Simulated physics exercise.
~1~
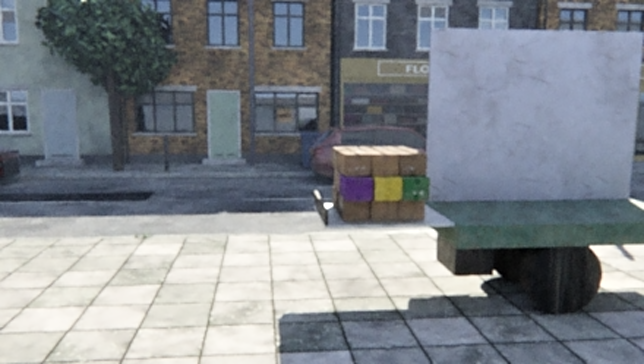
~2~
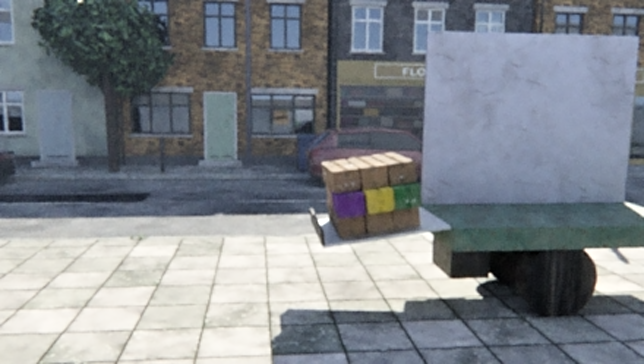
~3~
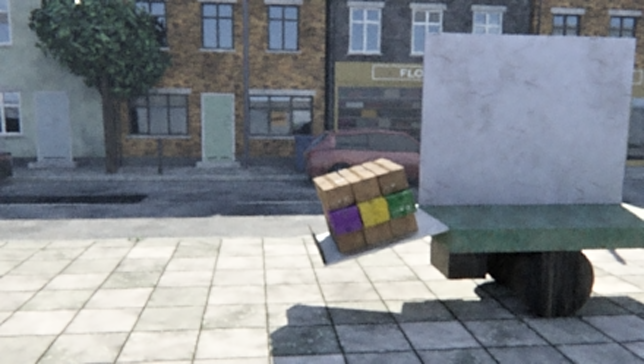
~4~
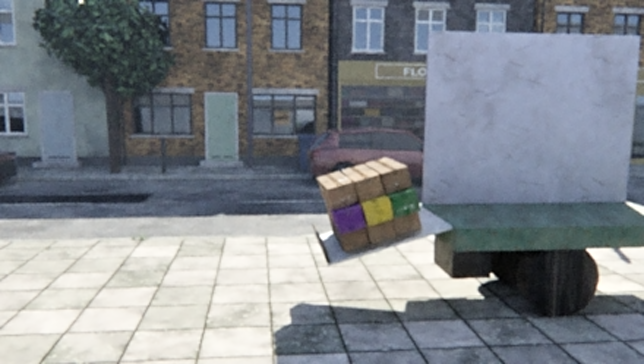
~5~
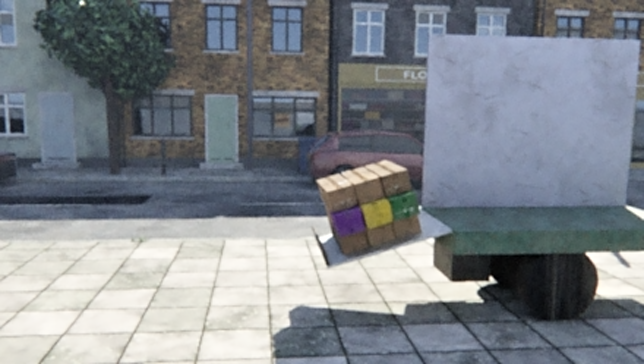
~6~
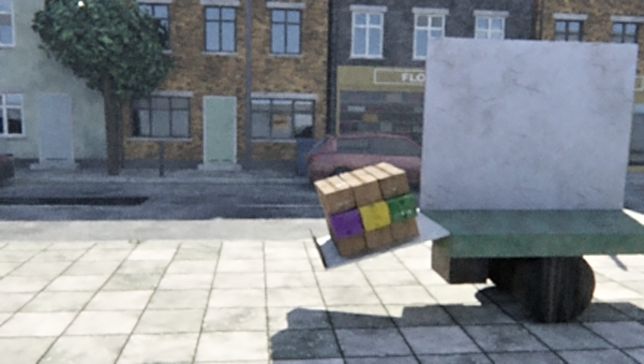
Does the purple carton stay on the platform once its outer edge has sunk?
Yes, the purple carton stays on the sloping platform, still in its place among the other cartons.
